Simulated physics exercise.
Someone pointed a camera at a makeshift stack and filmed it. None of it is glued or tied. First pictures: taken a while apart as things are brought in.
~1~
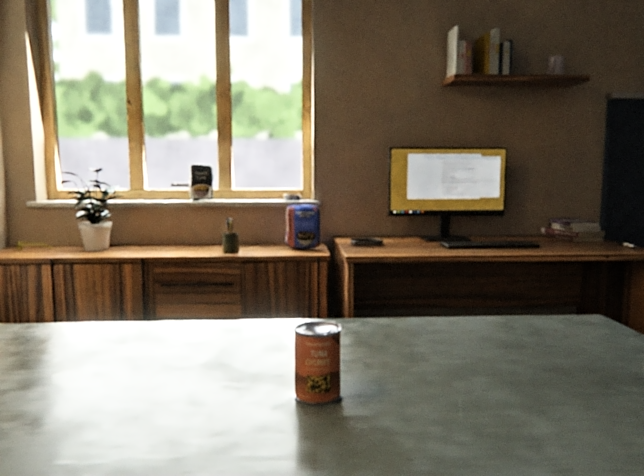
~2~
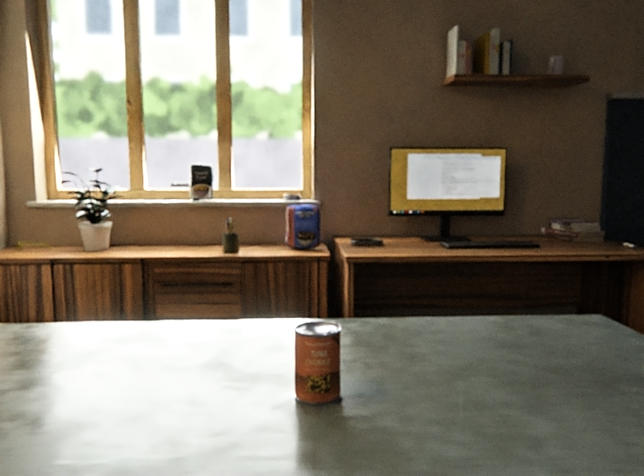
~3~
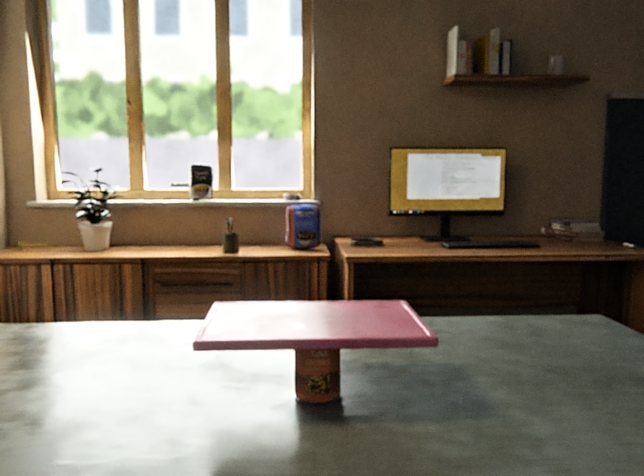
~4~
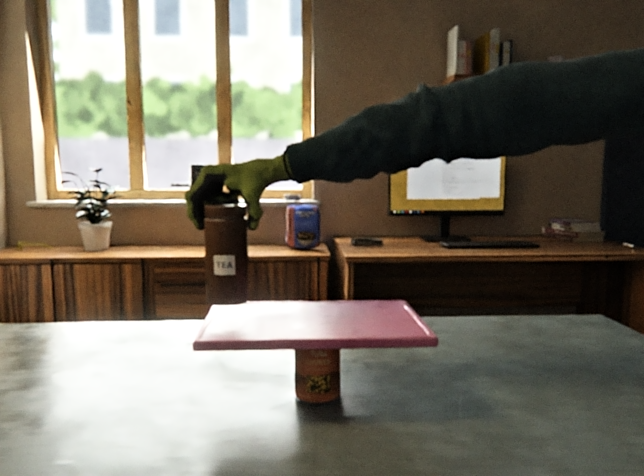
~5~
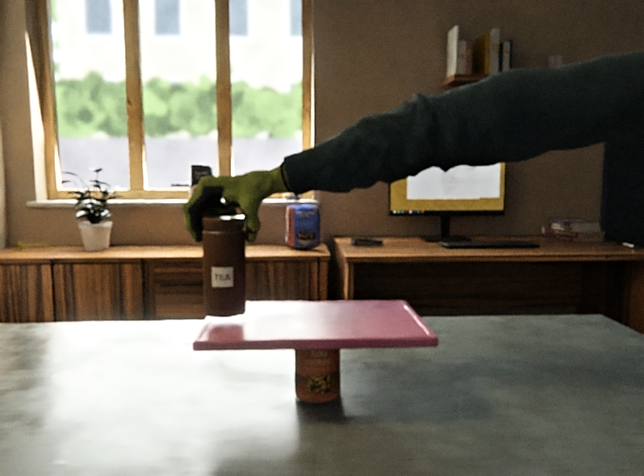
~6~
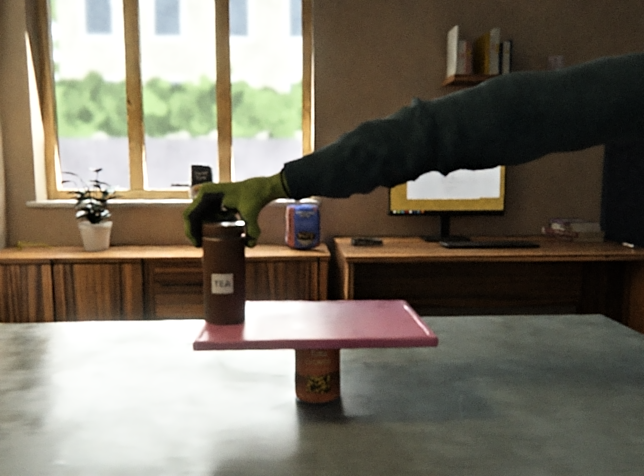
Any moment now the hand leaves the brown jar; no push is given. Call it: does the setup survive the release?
It gives way.
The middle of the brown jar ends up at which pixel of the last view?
At about (143, 381).
Then, 0.30 s on from there, brown jar now fallen; pink lid turned 26° from how it was put.
Then, 0.40 s on from there, pink lid turned 52° from how it was put.
Then, 0.60 s on from there, pink lid turned 36° from how it was put.
In the end, fallen, brown jar; toppled in the stack, pink lid; orange tin unmoved. At the end, from the last picture's camera, brown jar near (143, 381). The stack gives way.
